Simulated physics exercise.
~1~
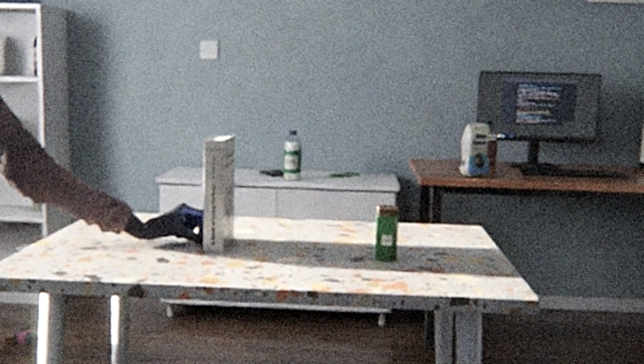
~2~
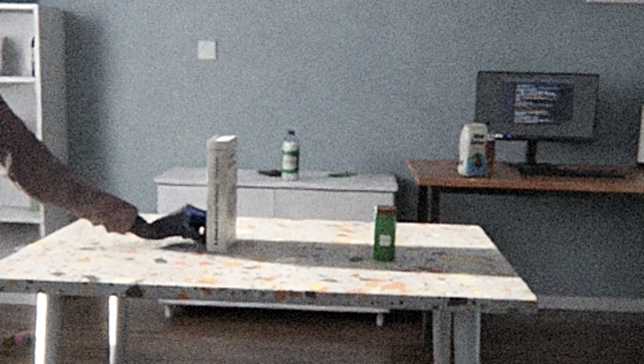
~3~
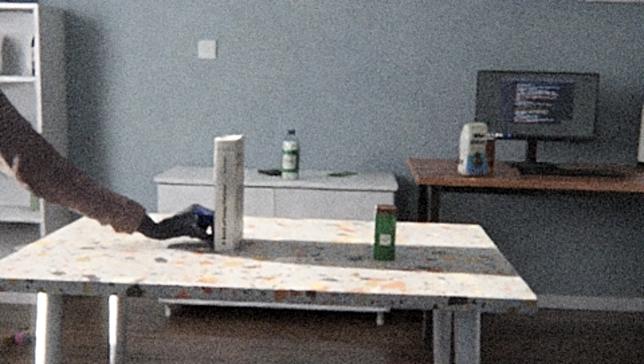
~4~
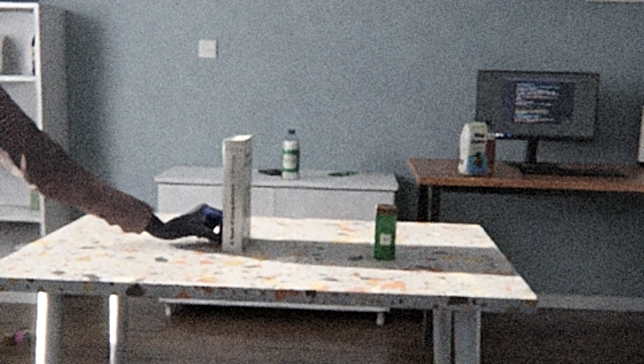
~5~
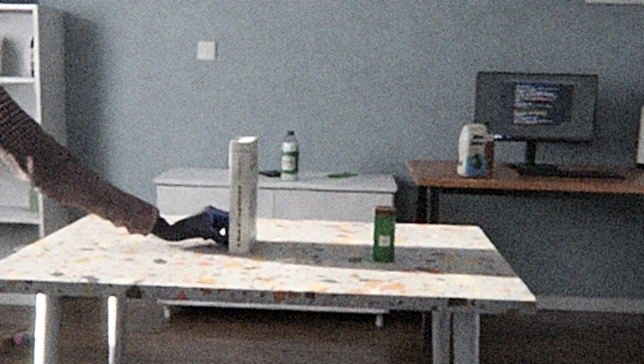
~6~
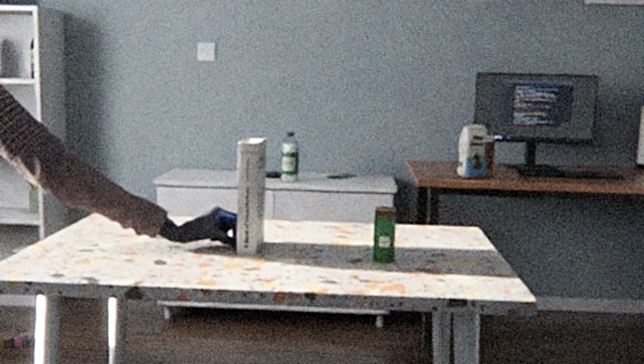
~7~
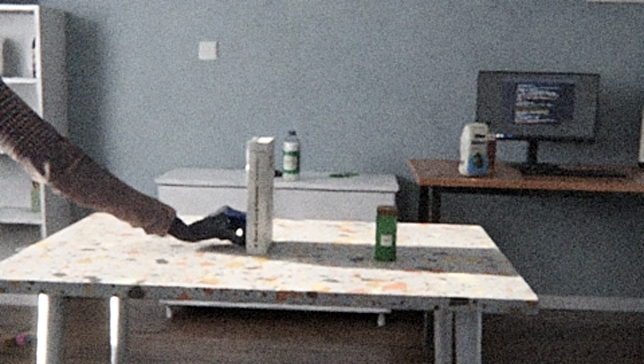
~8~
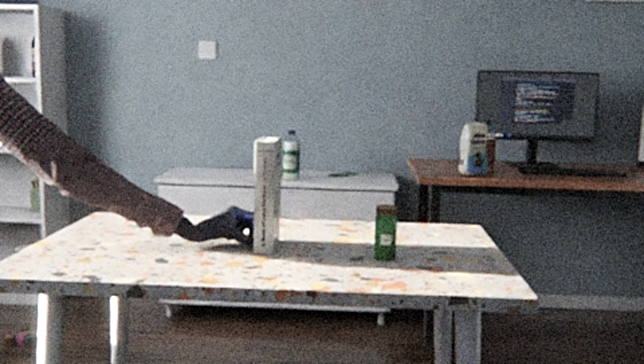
A gloved hand slowly pushes an upright white book right across a speckled table, still standing.
